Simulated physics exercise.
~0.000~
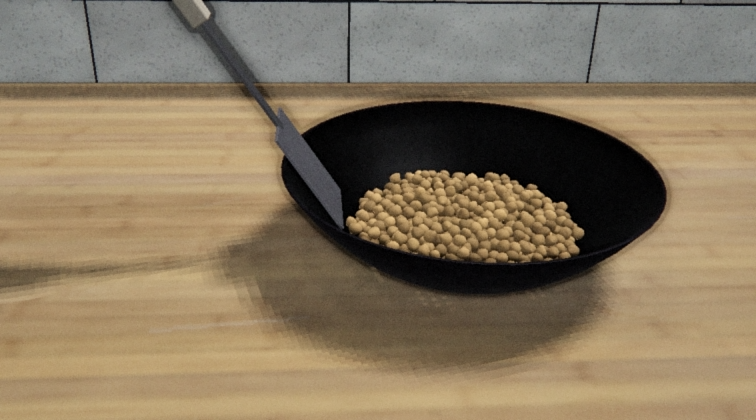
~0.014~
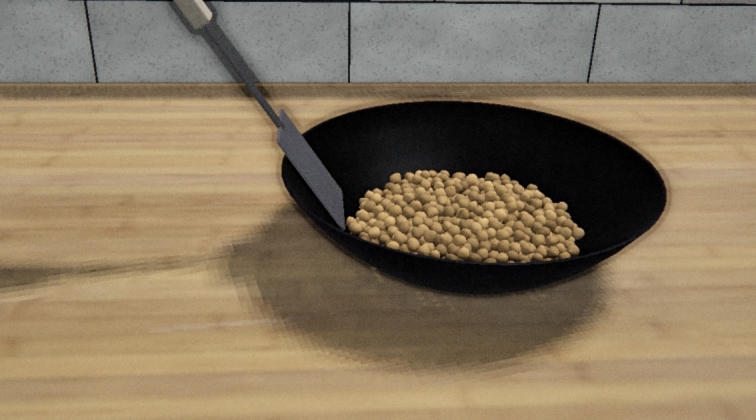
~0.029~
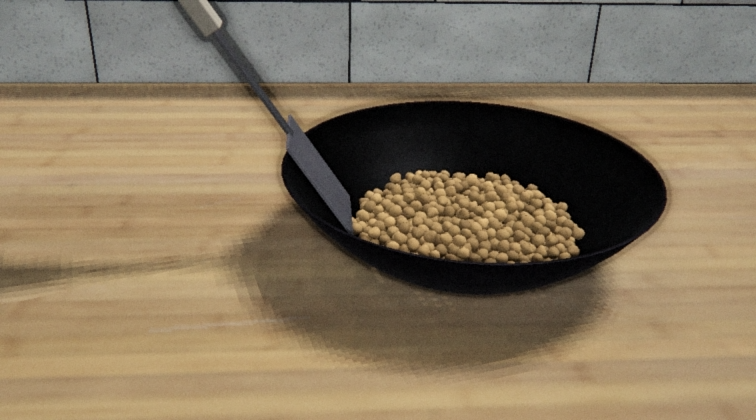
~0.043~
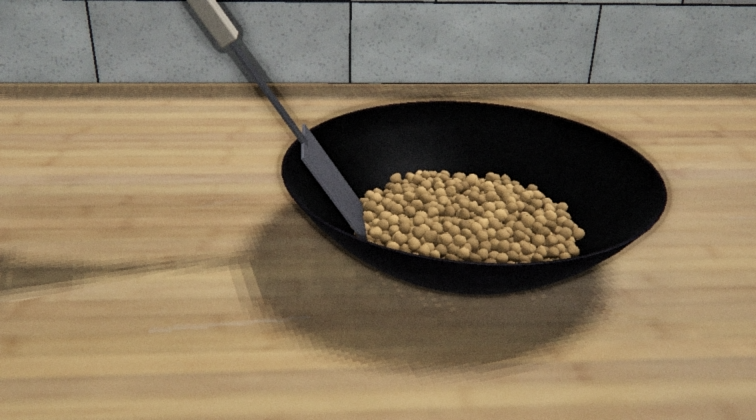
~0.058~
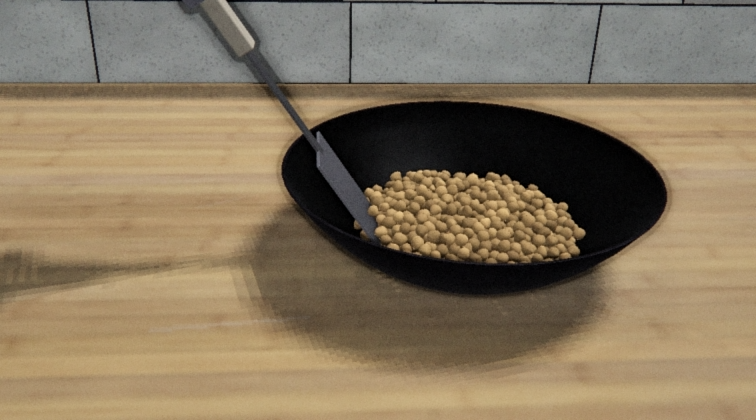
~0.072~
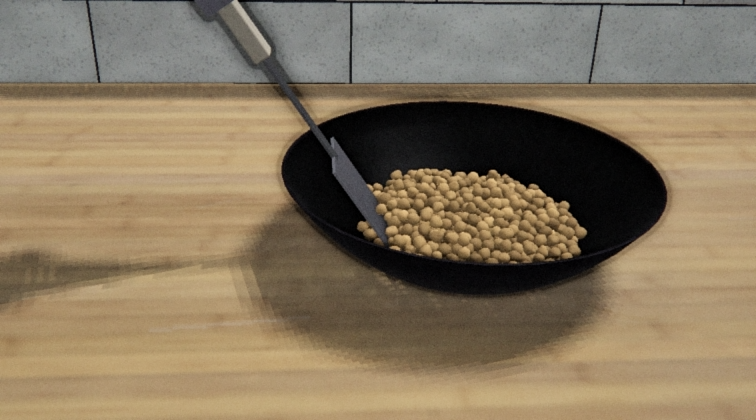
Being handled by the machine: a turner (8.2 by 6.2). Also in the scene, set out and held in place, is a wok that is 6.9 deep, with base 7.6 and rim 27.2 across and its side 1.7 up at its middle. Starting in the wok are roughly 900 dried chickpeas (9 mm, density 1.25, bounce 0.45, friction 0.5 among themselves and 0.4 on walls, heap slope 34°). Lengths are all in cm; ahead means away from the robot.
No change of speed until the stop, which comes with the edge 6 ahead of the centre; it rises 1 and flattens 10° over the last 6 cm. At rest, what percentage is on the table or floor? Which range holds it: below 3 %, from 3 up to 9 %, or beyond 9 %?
The range below 3 %.
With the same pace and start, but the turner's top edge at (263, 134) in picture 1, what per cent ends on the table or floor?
I'd estimate close to 0 per cent.
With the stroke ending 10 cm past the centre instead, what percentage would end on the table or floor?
My guess would be around 25 per cent.
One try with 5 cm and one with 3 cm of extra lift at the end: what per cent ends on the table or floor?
Result, in order: Approx. 5 % and 0 %.
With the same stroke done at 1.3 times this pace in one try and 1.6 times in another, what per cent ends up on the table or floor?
Roughly 5 per cent on the first try and 5 per cent on the second.
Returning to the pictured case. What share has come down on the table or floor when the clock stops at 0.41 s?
My estimate is roughly 0 %.
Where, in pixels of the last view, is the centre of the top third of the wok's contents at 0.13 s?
(498, 207).
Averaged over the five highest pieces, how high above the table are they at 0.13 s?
About 5 cm.
By 0.13 s, sloping 57°, highest piece 5 above the table; 900 in the wok.
By 0.18 s, sloping 53°, highest piece 6 above the table; 900 in the wok.
By 0.41 s, sloping 47°, highest piece 7 above the table; 900 in the wok.
By 1.46 s, sloping 47°, highest piece 7 above the table; 900 in the wok.
Final count, 900 in the wok. That is 0 % on the table or floor.
